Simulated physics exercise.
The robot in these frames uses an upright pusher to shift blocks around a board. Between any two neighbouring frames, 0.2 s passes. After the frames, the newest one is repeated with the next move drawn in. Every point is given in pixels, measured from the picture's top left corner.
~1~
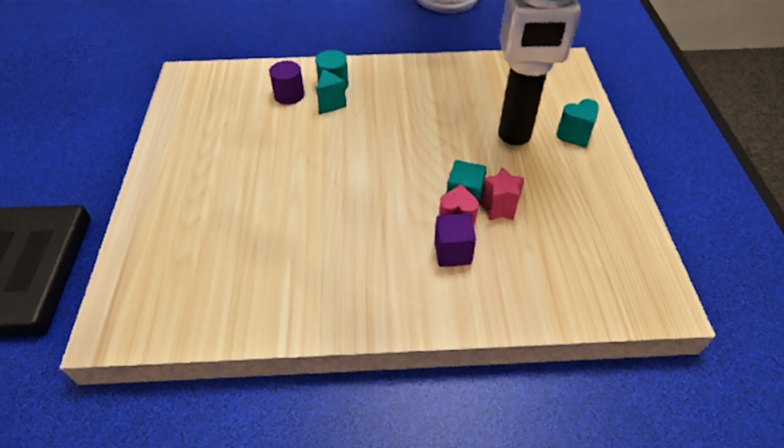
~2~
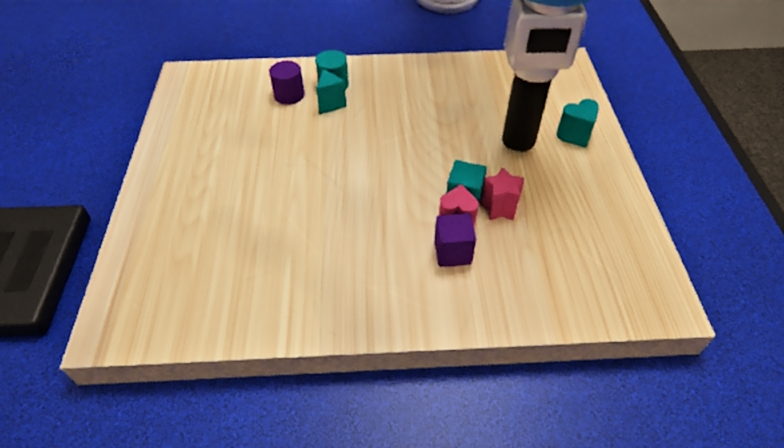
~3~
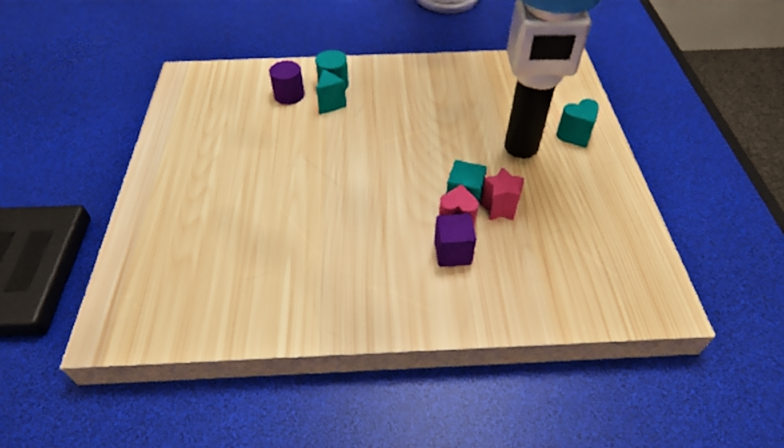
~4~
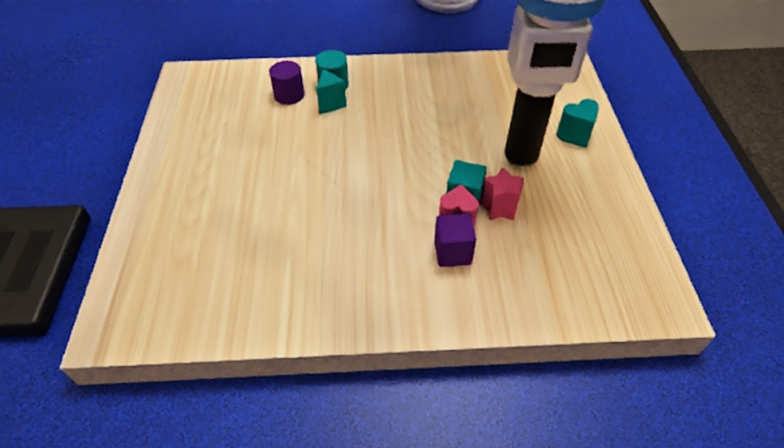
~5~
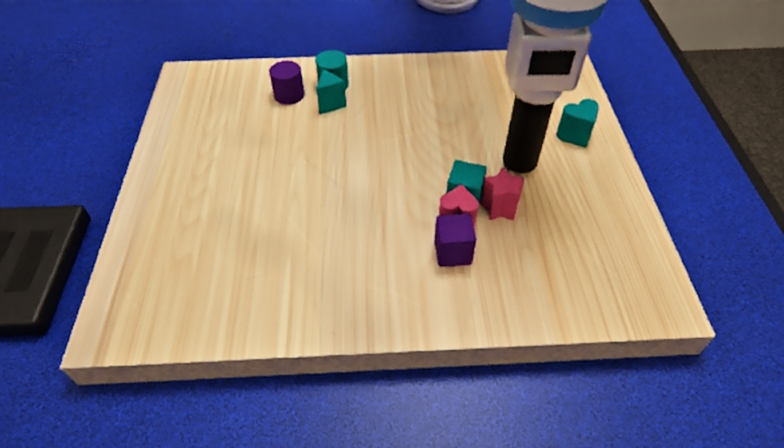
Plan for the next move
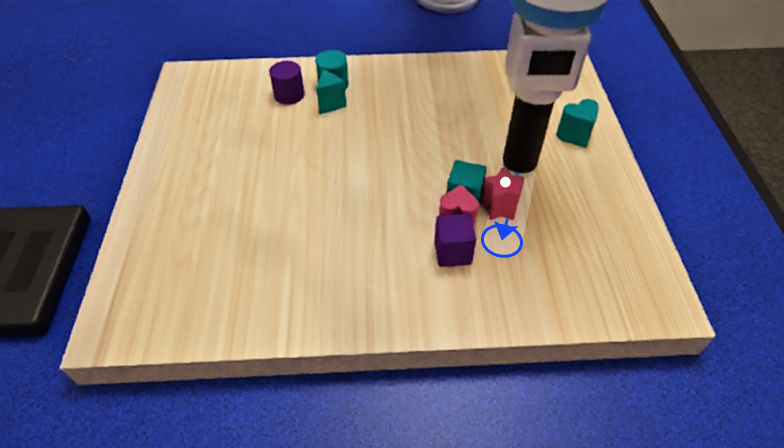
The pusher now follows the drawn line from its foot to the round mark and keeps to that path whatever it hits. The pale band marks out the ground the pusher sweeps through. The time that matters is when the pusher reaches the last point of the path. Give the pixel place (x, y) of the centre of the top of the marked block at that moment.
I think it will end close to (481, 233).
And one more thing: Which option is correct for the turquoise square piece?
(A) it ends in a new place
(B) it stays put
Letter B.
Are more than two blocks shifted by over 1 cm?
No, that is not how it ends up.
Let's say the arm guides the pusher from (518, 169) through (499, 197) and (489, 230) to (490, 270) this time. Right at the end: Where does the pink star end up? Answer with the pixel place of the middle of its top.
It should be at (494, 276) by then.
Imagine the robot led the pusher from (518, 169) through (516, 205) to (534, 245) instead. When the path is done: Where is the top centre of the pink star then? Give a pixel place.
Roughly at (499, 208).
Drawn move, straight from (518, 169) to (502, 241); the dot is on the pink star.
The first path, step by step. One third of the way, pusher (515, 184); pink star (504, 186).
Two thirds of the way, pusher (510, 208); pink heart block (456, 200), turned 15° clockwise; pink star (495, 211).
At the end, pusher (504, 233); purple square piece (444, 237); pink heart block (455, 200), turned 15° clockwise; turquoise square piece still; pink star (481, 233), turned 20° clockwise.
